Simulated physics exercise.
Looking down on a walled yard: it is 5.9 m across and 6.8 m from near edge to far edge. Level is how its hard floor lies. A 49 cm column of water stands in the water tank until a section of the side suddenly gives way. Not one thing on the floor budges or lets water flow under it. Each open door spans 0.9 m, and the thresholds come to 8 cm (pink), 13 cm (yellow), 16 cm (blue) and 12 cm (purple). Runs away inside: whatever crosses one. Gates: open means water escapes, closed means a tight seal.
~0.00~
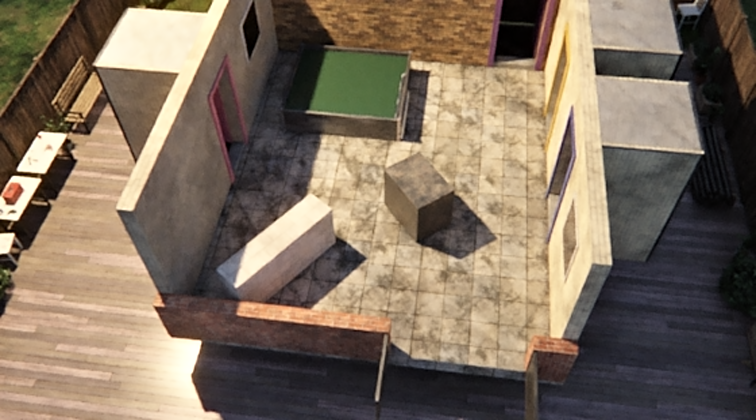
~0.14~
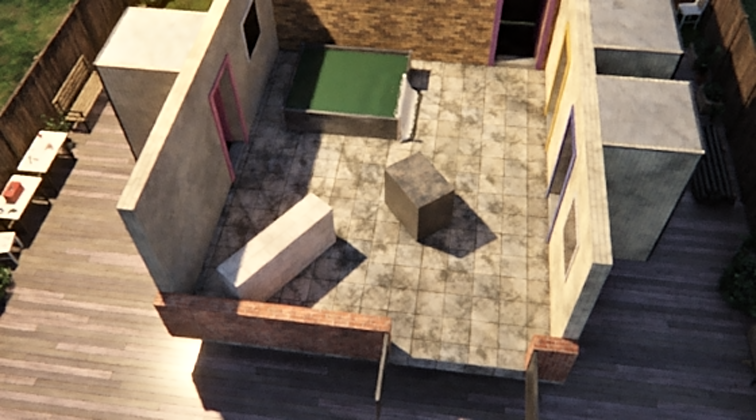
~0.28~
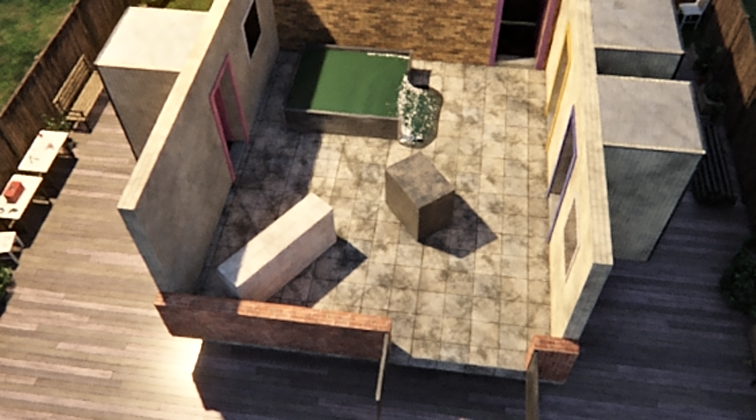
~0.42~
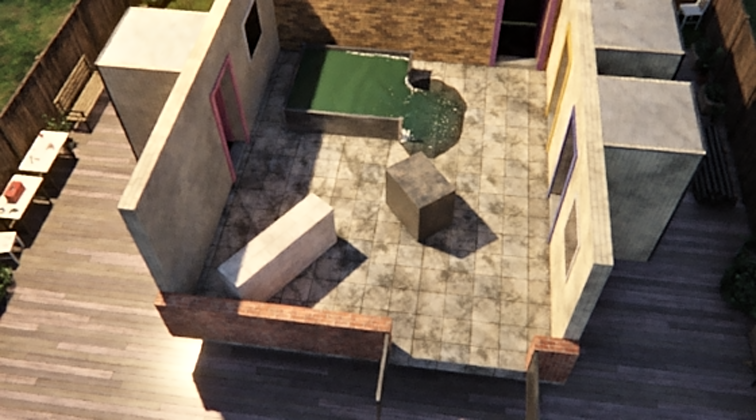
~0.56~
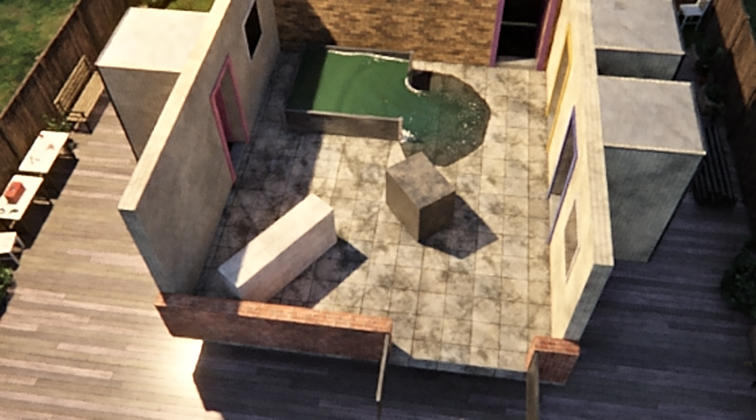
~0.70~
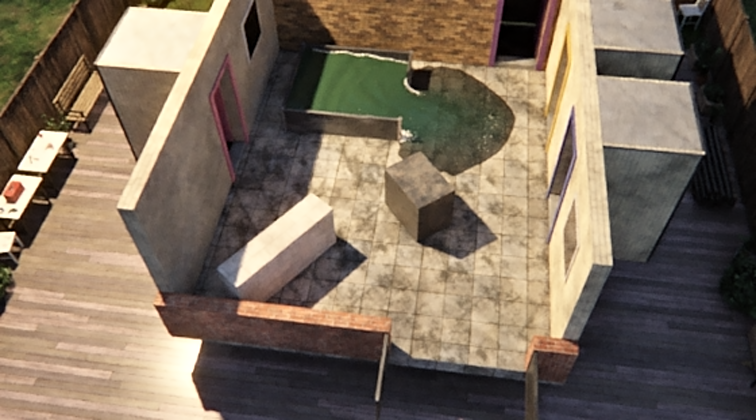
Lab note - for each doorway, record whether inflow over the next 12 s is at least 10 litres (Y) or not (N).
Record: Pink door N; yellow door Y; blue door N; purple door Y.
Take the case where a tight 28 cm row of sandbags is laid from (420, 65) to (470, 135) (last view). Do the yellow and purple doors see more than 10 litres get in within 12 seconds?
Checking the limit, yellow is fine, purple is fine.
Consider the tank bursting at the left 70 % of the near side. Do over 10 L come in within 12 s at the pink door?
Then pink exceeds it.
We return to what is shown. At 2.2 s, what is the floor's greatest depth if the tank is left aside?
Roughly 25 cm.
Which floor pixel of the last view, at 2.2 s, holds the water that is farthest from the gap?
Roughly at pixel (542, 254).
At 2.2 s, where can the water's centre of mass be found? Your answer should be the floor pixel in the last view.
Around (404, 113).
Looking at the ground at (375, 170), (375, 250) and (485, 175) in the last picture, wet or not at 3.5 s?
First spot bone dry, second bone dry, third soaked.
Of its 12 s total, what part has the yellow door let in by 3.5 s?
By then it's near 85% of the total.
After 1.4 s water covers 25 % of the floor and is deepest (27 cm) near (405, 130); pink door not reached, yellow door 11 cm at the sill, 7 L in, blue door not reached, purple door 3 cm at the sill, 0 L in.
After 2.2 s water covers 30 % of the floor and is deepest (25 cm) near (541, 149); pink door not reached, yellow door 24 cm at the sill, 44 L in, blue door 15 cm at the sill, 0 L in, purple door 13 cm at the sill, 0 L in.
After 3.5 s water covers 40 % of the floor and is deepest (21 cm) near (541, 135); pink door not reached, yellow door 20 cm at the sill, 99 L in, blue door 13 cm at the sill, 0 L in, purple door 18 cm at the sill, 22 L in.
After 7.0 s water covers 60 % of the floor and is deepest (12 cm) near (279, 54); pink door not reached, yellow door 11 cm at the sill, 117 L in, blue door 7 cm at the sill, 0 L in, purple door 11 cm at the sill, 39 L in.
After 12.0 s water covers 80 % of the floor and is deepest (8 cm) near (279, 54); pink door 3 cm at the sill, 0 L in, yellow door 5 cm at the sill, 118 L in, blue door 4 cm at the sill, 0 L in, purple door 5 cm at the sill, 39 L in.
